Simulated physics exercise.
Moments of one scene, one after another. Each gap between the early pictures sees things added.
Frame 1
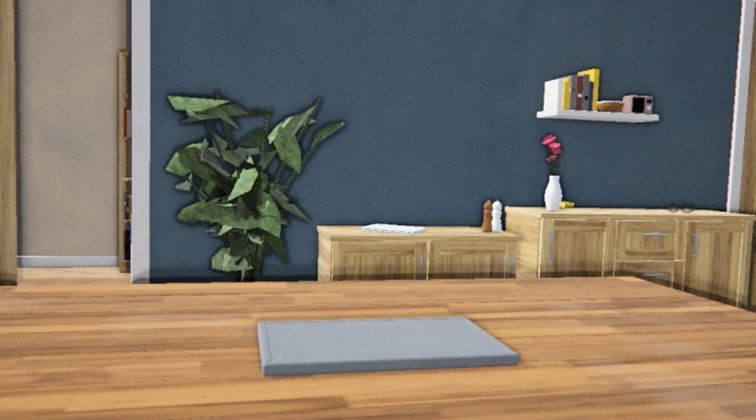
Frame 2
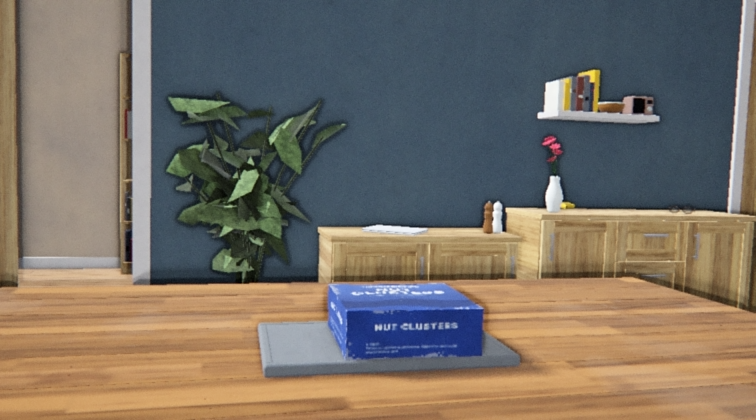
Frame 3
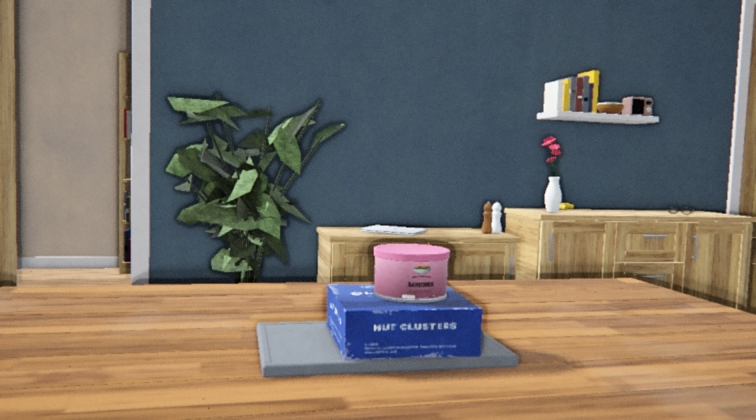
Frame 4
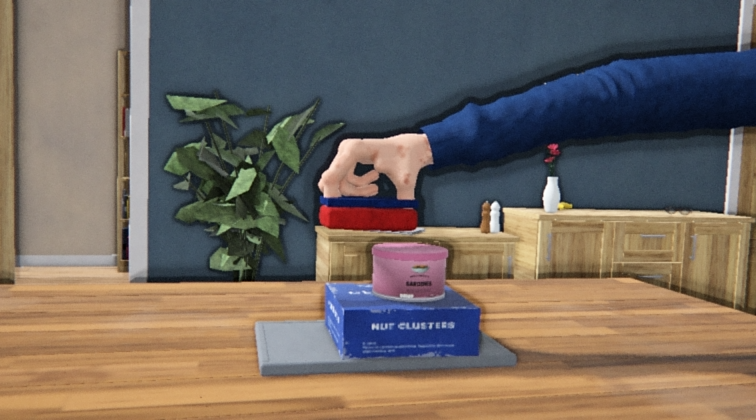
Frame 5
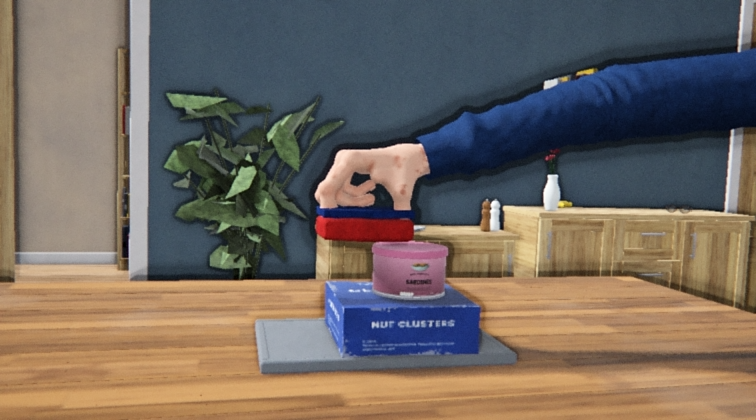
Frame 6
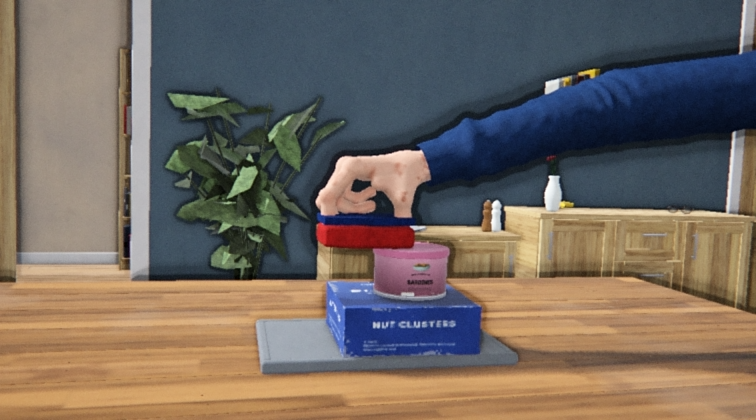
A hand lowers a red and blue sponge onto a pink tub above a blue packet.
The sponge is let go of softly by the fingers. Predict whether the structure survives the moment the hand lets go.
The structure falls down.
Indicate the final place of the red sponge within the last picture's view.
It ends near (235, 330).
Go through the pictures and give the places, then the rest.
In the first picture, the last thing is not in view yet; grey tray (380, 342).
In the second picture, the last thing is not in view yet; blue packet (400, 318).
In the third picture, the last thing is not in view yet; pink tub (411, 272).
In the fourth picture, on its way; red sponge (368, 213); grey tray (377, 342).
In the fifth picture, on its way; red sponge (364, 224); blue packet (397, 315).
In the sixth picture, set down, still held; red sponge (365, 230); pink tub (410, 270).
Then, 0.70 s on from there, red sponge now fallen.
Then, 0.90 s on from there, things are still on the move.
In the end, fallen, red sponge; the other 3 unmoved. At the end, from the last picture's camera, red sponge near (235, 330). The pile gives way.
